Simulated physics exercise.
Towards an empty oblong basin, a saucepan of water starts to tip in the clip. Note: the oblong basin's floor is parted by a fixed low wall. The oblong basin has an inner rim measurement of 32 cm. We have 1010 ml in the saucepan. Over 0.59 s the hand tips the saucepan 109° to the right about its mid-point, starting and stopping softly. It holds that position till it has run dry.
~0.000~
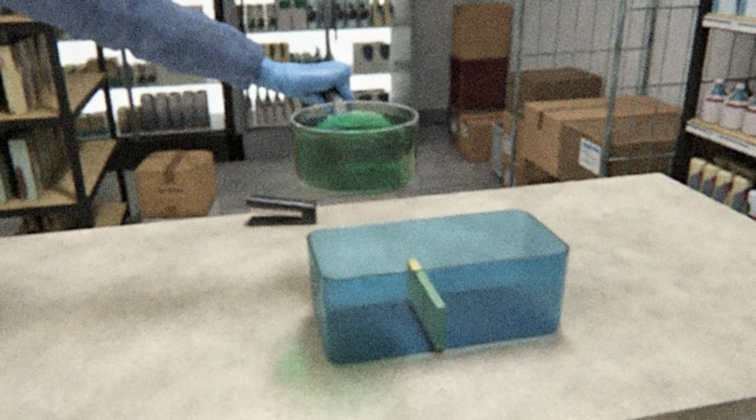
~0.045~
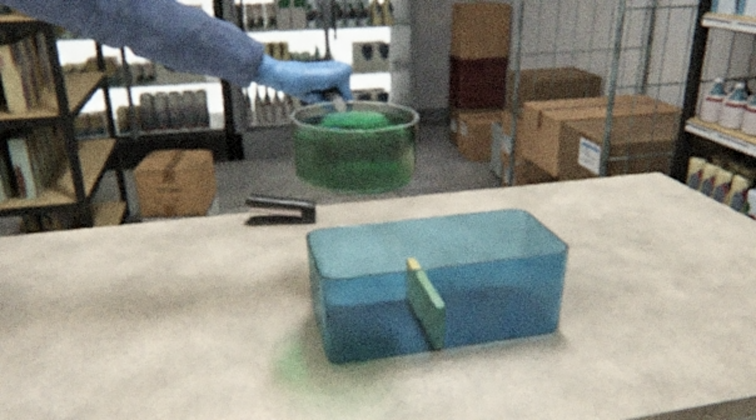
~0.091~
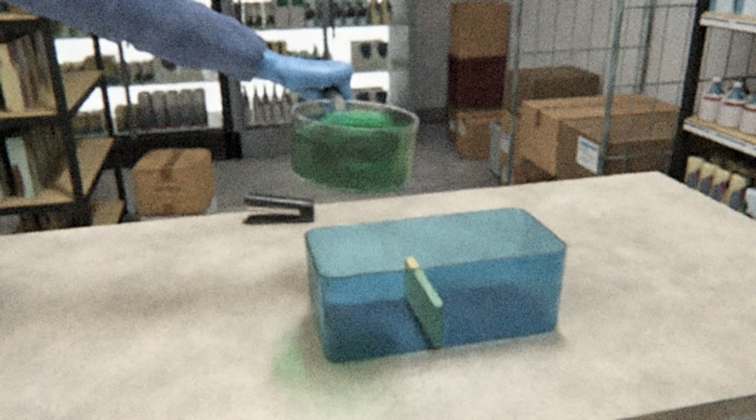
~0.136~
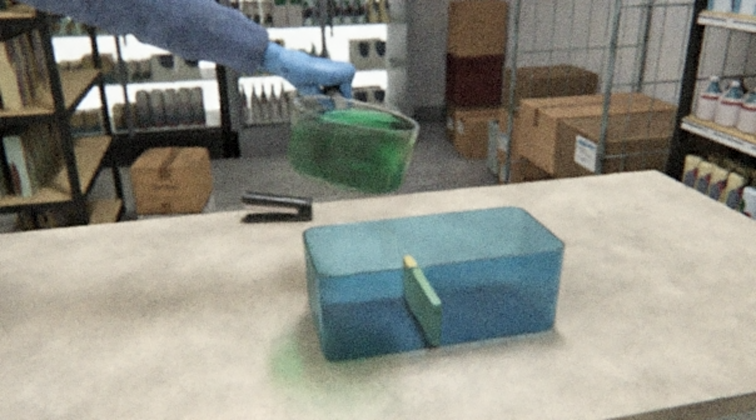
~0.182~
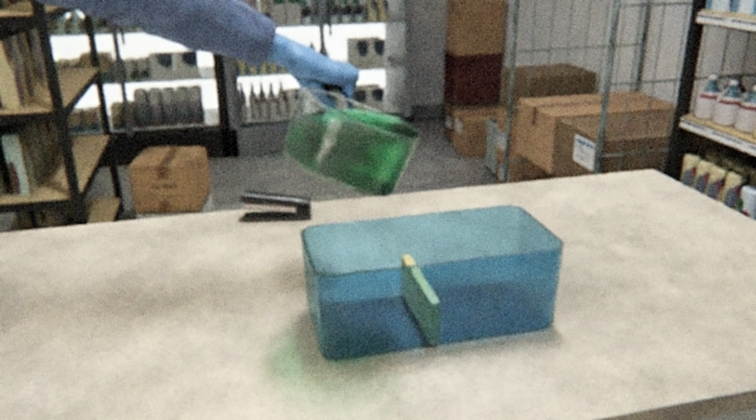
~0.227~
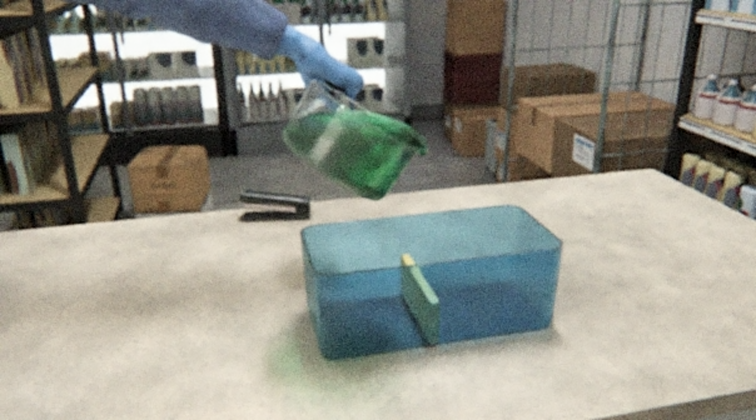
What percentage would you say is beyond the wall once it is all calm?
I would put it at about 72 per cent.
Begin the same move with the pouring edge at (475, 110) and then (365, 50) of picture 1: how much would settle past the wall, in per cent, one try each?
I'd say 85 percent on the first go, 45 percent on the next.
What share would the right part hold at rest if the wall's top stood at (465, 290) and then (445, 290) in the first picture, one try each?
First try about 30 %, second try about 45 %.
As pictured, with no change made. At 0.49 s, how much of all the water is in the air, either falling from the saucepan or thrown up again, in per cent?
Around 40 in a hundred.
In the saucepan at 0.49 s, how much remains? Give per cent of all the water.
At that time about 22 in a hundred parts are still held.
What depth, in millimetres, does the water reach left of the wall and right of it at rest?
Some 14 mm on the left and 32 mm on the right.
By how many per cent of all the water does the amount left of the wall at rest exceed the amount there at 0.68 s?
Roughly 12 in a hundred.
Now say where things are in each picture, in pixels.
It leans 0°; its right rim is at (415, 113); the water meets the walls at (294, 130) and (412, 121); the oblong basin's rim runs from (313, 256) to (547, 230); the wall's top is at (425, 282), in the first picture.
It leans 2°; its right rim is at (415, 114); the water meets the walls at (294, 128) and (412, 121), in the second picture.
It leans 6°; its right rim is at (415, 118); the water meets the walls at (294, 125) and (411, 121), in the third picture.
It leans 14°; its right rim is at (416, 125); the water meets the walls at (294, 124) and (413, 122), in the fourth picture.
It leans 24°; its right rim is at (415, 135); the water meets the walls at (293, 123) and (408, 126); 2 per cent is over the edge, in the fifth picture.
It leans 35°; its right rim is at (414, 147); the water meets the walls at (290, 123) and (408, 135); 6 per cent is over the edge, in the sixth picture.
Then, 0.49 s in, the tilt is 101° and 22 per cent is still to pour, 0 is left of the wall and 39 right of it.
Then, 0.68 s in, the tilt is 109° and 4 per cent is still to pour, 15 is left of the wall and 72 right of it.
Then, 0.87 s in, the tilt is 109° and 0 per cent is still to pour, 26 is left of the wall and 72 right of it.
Then, 1.09 s in, the tilt is 109° and 0 per cent is still to pour, 27 is left of the wall and 72 right of it.
Finally, 27 per cent lies left of the wall, 72 right of it and 1 outside.
